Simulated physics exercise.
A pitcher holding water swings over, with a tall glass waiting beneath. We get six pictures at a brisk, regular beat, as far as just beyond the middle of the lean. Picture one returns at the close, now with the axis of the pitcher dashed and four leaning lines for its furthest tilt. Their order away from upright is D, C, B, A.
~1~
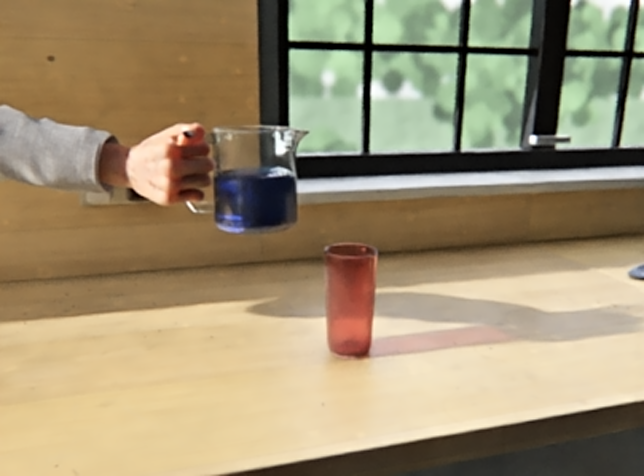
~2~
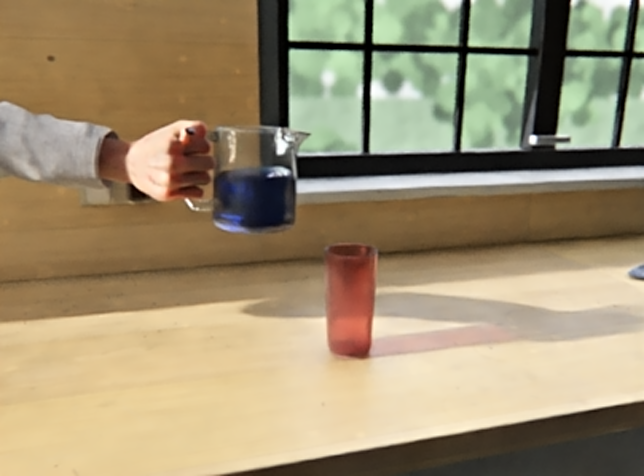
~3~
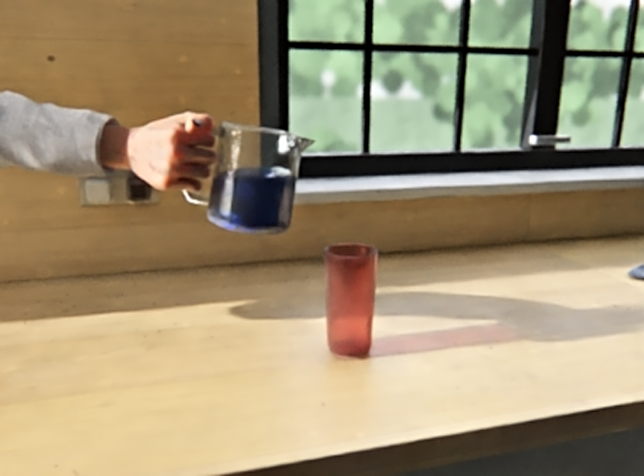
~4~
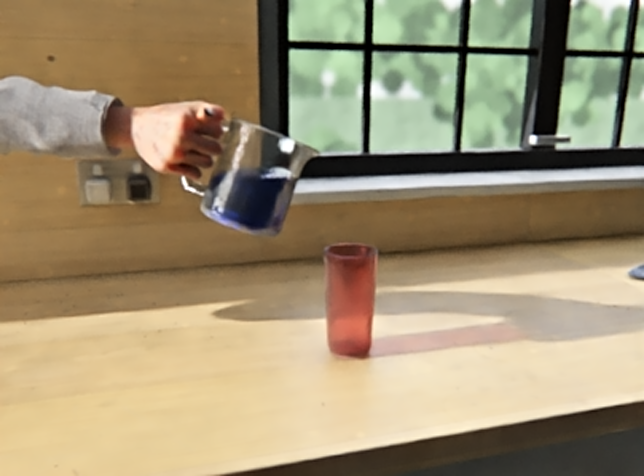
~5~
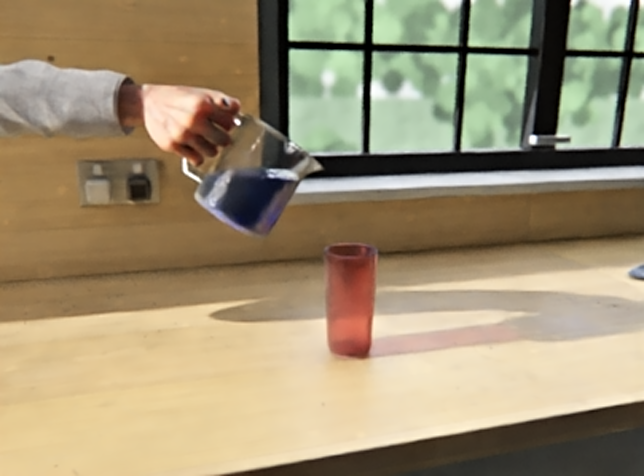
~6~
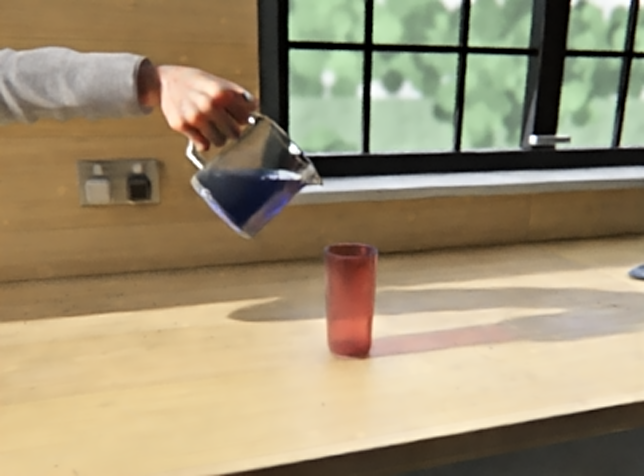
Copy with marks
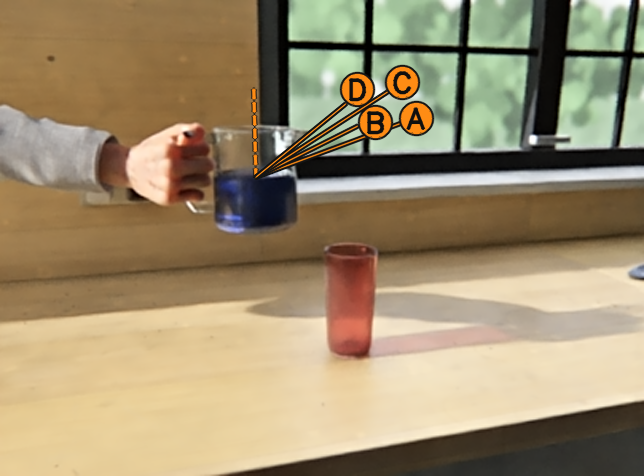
A sunlit room with wood-panelled walls and a pale wooden counter below a black-framed window is seen from the front, slightly above the counter, in a steady view. A grey-sleeved arm at the left holds a clear pitcher of dark blue liquid above and left of a tall, translucent red glass. The hand rises slightly and tilts the pitcher steadily rightward, its spout lowering while the glass stays still.
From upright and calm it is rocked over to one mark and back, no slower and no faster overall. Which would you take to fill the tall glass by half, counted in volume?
The answer is line A.
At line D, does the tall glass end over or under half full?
Under.
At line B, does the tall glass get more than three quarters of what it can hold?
No, less.
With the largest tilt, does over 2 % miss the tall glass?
No, it does not.
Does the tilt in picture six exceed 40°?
Yes.
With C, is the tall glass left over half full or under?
Under.
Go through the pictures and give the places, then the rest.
Upright, lip at (308, 131); rim of the tall glass round (351, 249); nothing has left yet, in the first frame.
Tipped about 2°, lip at (310, 133); nothing has left yet, in the second frame.
Tipped about 10°, lip at (314, 141); nothing has left yet, in the third frame.
Tipped about 20°, lip at (319, 152); nothing has left yet, in the fourth frame.
Tipped about 34°, lip at (322, 168); nothing has left yet, in the fifth frame.
Tipped about 48°, lip at (322, 185); nothing has left yet, in the sixth frame.
On the marked copy, A at (400, 123); B at (357, 126); C at (387, 91); D at (345, 103).
With A, the tall glass ends with about 51 % of what it can hold.
With B, the tall glass ends with about 36 % of what it can hold.
With C, the tall glass ends with about 22 % of what it can hold.
With D, the tall glass ends with about 11 % of what it can hold.
